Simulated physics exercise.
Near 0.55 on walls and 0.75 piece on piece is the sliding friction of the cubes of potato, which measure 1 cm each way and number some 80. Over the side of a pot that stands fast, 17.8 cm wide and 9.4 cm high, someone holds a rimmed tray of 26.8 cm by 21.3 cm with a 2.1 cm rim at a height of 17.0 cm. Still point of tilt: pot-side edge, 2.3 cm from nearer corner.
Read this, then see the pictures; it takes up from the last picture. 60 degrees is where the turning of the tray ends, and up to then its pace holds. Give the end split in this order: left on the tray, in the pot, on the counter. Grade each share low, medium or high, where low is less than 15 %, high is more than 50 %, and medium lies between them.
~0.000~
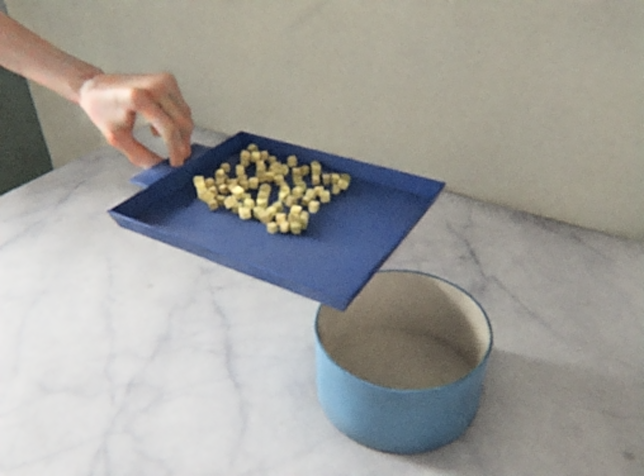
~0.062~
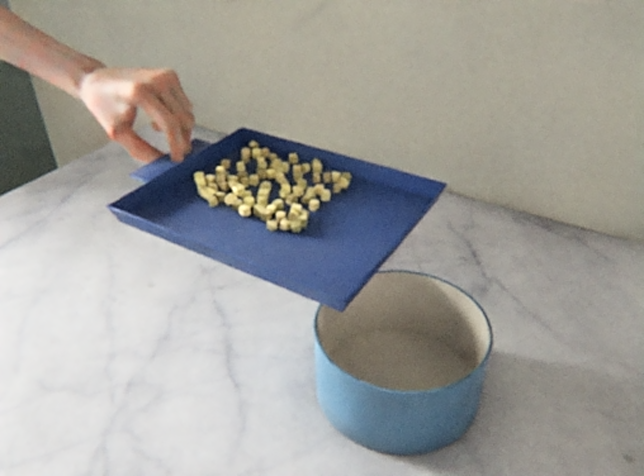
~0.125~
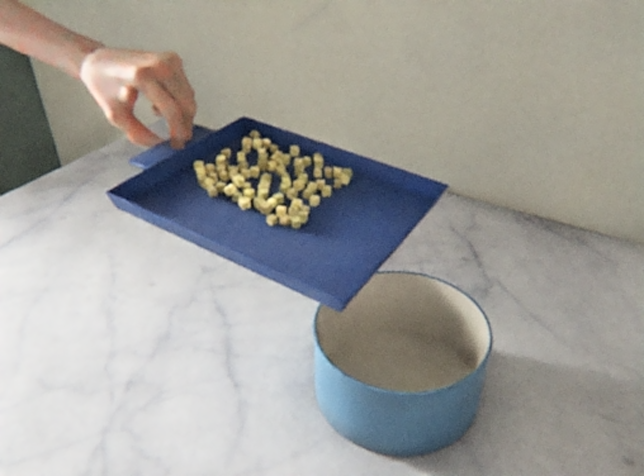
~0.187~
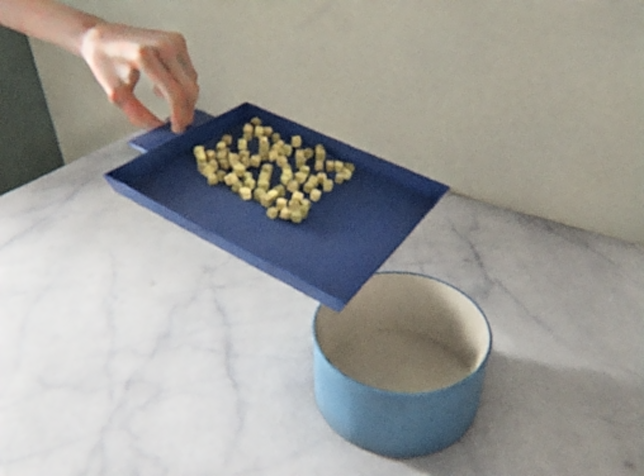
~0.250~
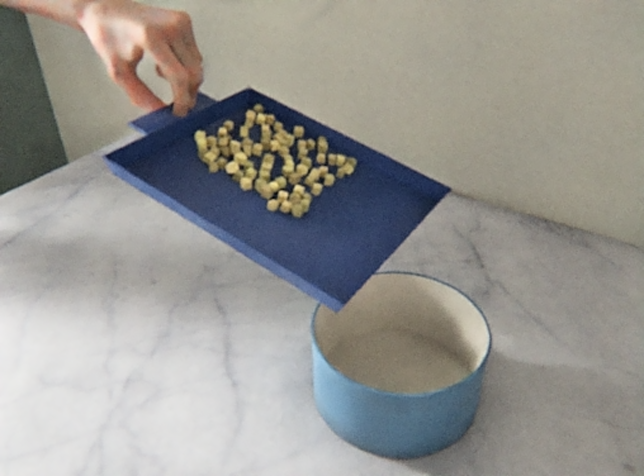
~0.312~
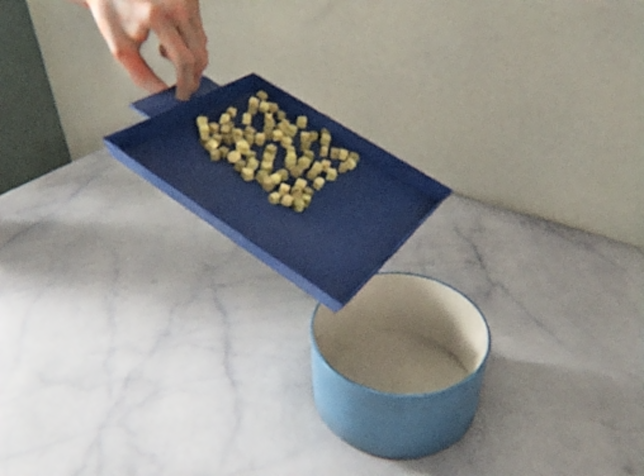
Shares - tray: Medium, pot: Medium, counter: Medium.
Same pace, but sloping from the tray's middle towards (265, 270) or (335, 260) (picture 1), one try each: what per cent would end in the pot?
I'd put it at roughly 0 per cent for the first tilt and roughly 10 per cent for the second.
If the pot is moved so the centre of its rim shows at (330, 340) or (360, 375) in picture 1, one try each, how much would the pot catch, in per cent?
Around 0 per cent, then around 5 per cent.
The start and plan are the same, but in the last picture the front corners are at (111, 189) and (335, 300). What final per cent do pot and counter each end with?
That works out as pot 0 and counter 35.
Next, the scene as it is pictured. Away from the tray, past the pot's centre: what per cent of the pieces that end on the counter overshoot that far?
I reckon around 100 per cent.
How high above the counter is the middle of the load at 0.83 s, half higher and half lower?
About 20 cm.
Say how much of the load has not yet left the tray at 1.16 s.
Value: About 40%.
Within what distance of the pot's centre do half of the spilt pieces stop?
Roughly 30 centimetres.
After 0.62 s, tilt 38 degrees; the tray holds 100 %, the pot 0 %.
After 0.83 s, tilt 52 degrees; the tray holds 100 %, the pot 0 %.
After 1.16 s, tilt 60 degrees; the tray holds 40 %, the pot 30 %.
At rest (2.3 s), tray 40 %, pot 30 %, counter 30 %.
